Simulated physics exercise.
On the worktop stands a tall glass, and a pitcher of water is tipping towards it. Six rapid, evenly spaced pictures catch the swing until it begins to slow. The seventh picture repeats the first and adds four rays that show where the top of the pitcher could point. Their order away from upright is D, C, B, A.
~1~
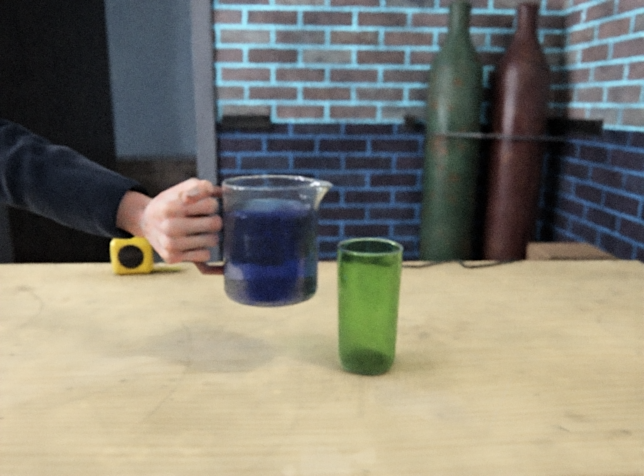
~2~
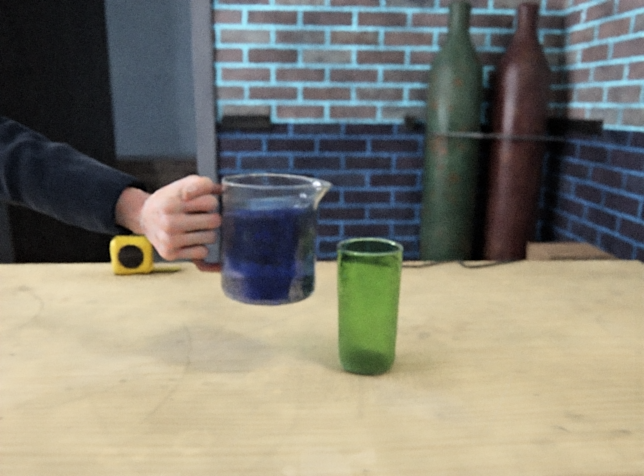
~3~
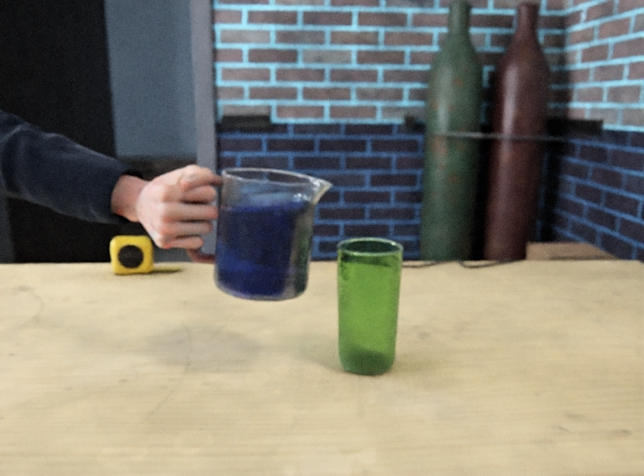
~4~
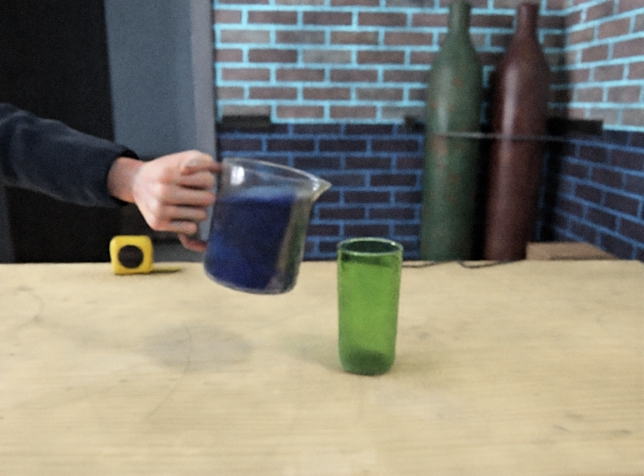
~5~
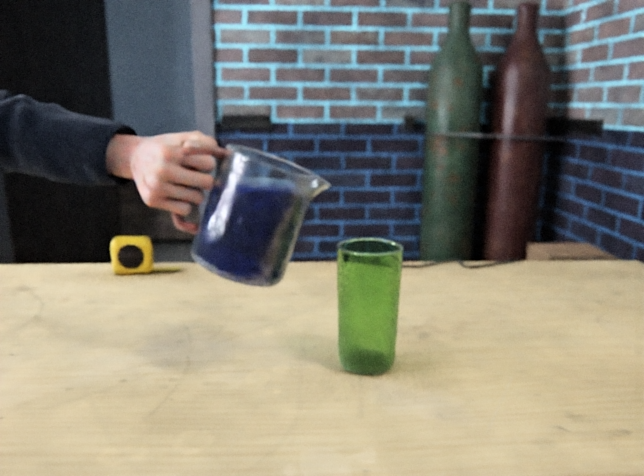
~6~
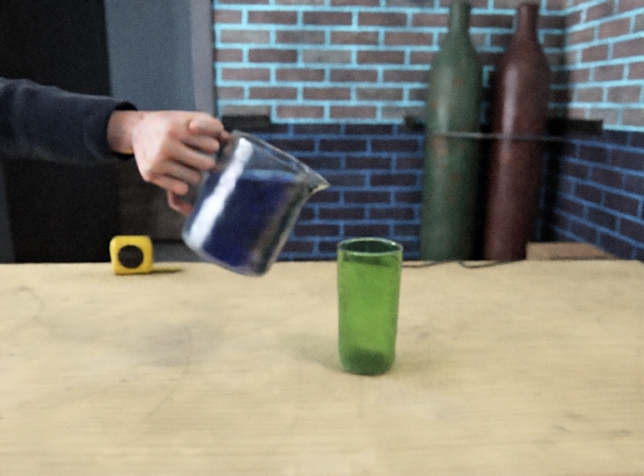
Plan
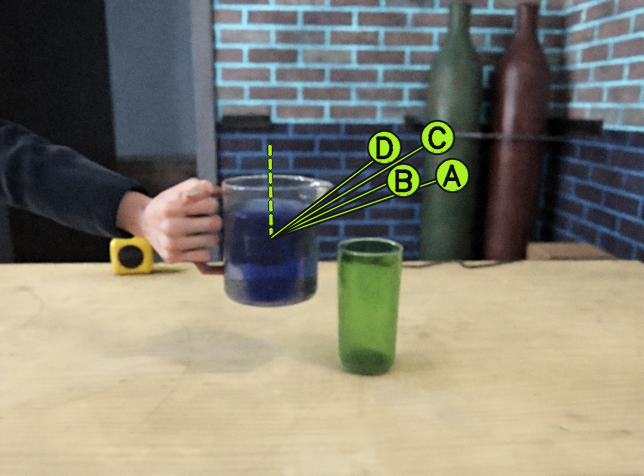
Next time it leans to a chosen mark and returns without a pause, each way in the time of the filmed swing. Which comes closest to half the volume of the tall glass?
Mark C does it best.
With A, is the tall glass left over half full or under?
Over half.
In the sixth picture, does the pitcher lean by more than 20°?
Yes.
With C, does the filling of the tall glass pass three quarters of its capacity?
No, it does not.
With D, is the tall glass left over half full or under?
Under half.
On the marked copy, A at (436, 180); B at (386, 184); C at (422, 146); D at (373, 161).
With A, the tall glass ends with about 79 % of what it can hold; 4 % of the water is spilt.
With B, the tall glass ends with about 67 % of what it can hold.
With C, the tall glass ends with about 49 % of what it can hold.
With D, the tall glass ends with about 35 % of what it can hold.
